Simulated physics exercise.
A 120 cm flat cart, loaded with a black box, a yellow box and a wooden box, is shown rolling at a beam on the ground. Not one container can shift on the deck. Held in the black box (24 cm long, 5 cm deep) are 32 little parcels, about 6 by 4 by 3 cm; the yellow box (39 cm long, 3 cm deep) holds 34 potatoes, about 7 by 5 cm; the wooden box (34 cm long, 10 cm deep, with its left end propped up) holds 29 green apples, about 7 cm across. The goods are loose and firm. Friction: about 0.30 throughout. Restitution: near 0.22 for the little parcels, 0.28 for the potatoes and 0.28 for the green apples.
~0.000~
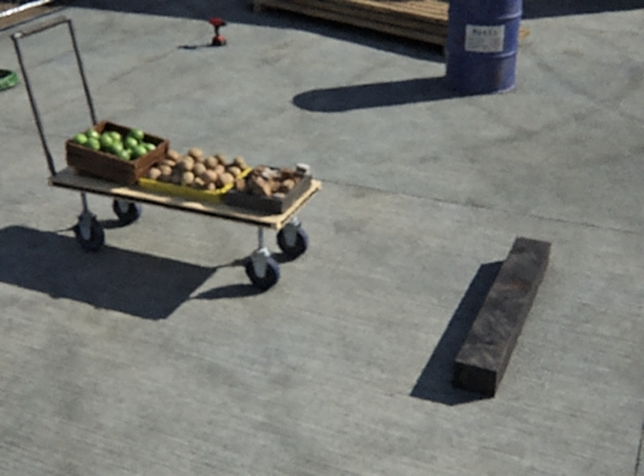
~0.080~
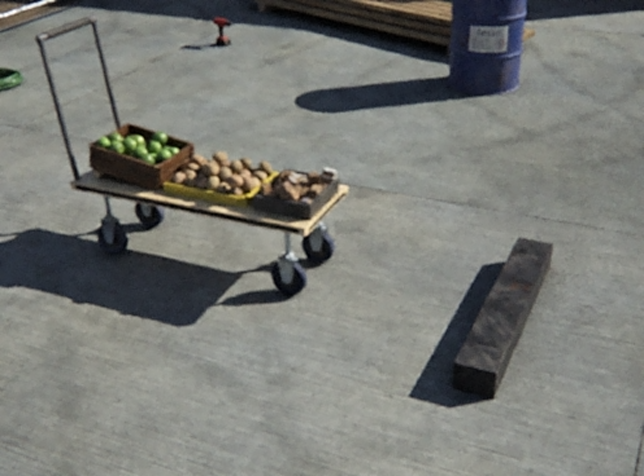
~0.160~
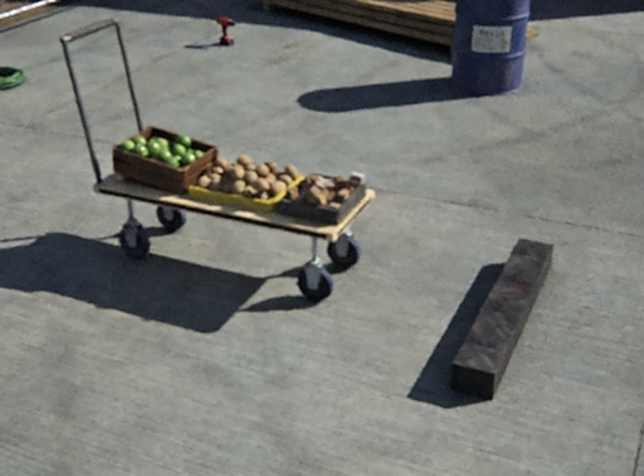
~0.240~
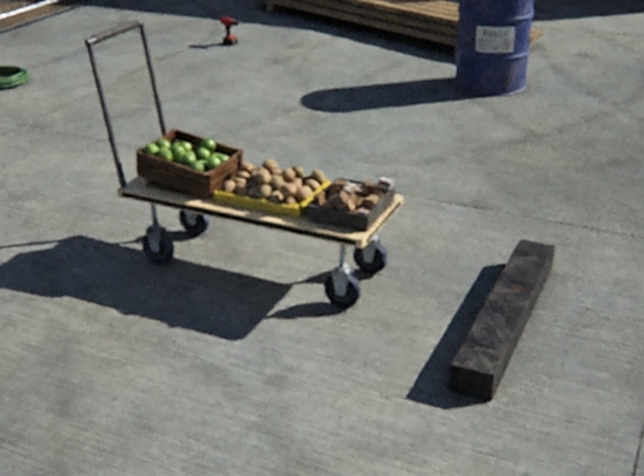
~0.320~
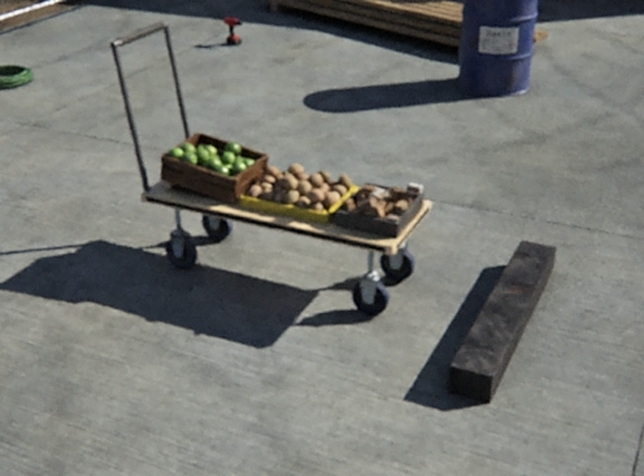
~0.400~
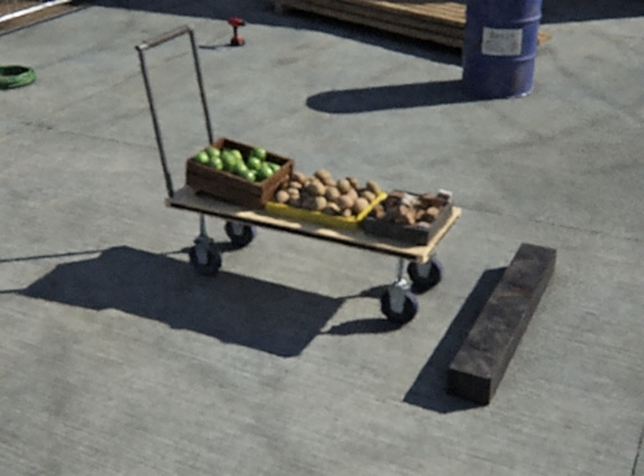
A flat cart with a tall metal handle stands on sunlit grey concrete, seen from above and to one side, with its long shadow at the left. On its deck, green apples fill a wooden box at the left, potatoes a yellow box in the middle, and small brown items a black box at the right, while a dark beam and blue barrel lie beyond. The cart rolls steadily rightward toward the beam, its load staying in place, as the camera shifts slightly.
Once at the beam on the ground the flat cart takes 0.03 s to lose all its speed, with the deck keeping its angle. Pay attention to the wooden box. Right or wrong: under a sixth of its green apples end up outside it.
Right.
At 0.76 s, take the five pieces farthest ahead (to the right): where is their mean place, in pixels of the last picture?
Somewhere near pixel (518, 236) of the last view.
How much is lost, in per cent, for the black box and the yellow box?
Black box: 10 %; yellow box: 25 %.
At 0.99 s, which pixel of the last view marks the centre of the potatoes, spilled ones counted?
Their middle is around (395, 213).
After 0.54 s, contact.
After 0.64 s, black box 31 in, 1 out, yellow box 30 in, 4 out and wooden box 29 in, 0 out.
After 0.76 s, black box 29 in, 3 out, yellow box 27 in, 7 out and wooden box 29 in, 0 out.
After 0.99 s, black box 29 in, 3 out, yellow box 25 in, 9 out and wooden box 28 in, 1 out.
Final count (at 1.49 s), black box 29 in, 3 out, yellow box 25 in, 9 out and wooden box 28 in, 1 out. Asked share, 1 of 29, 3 per cent.
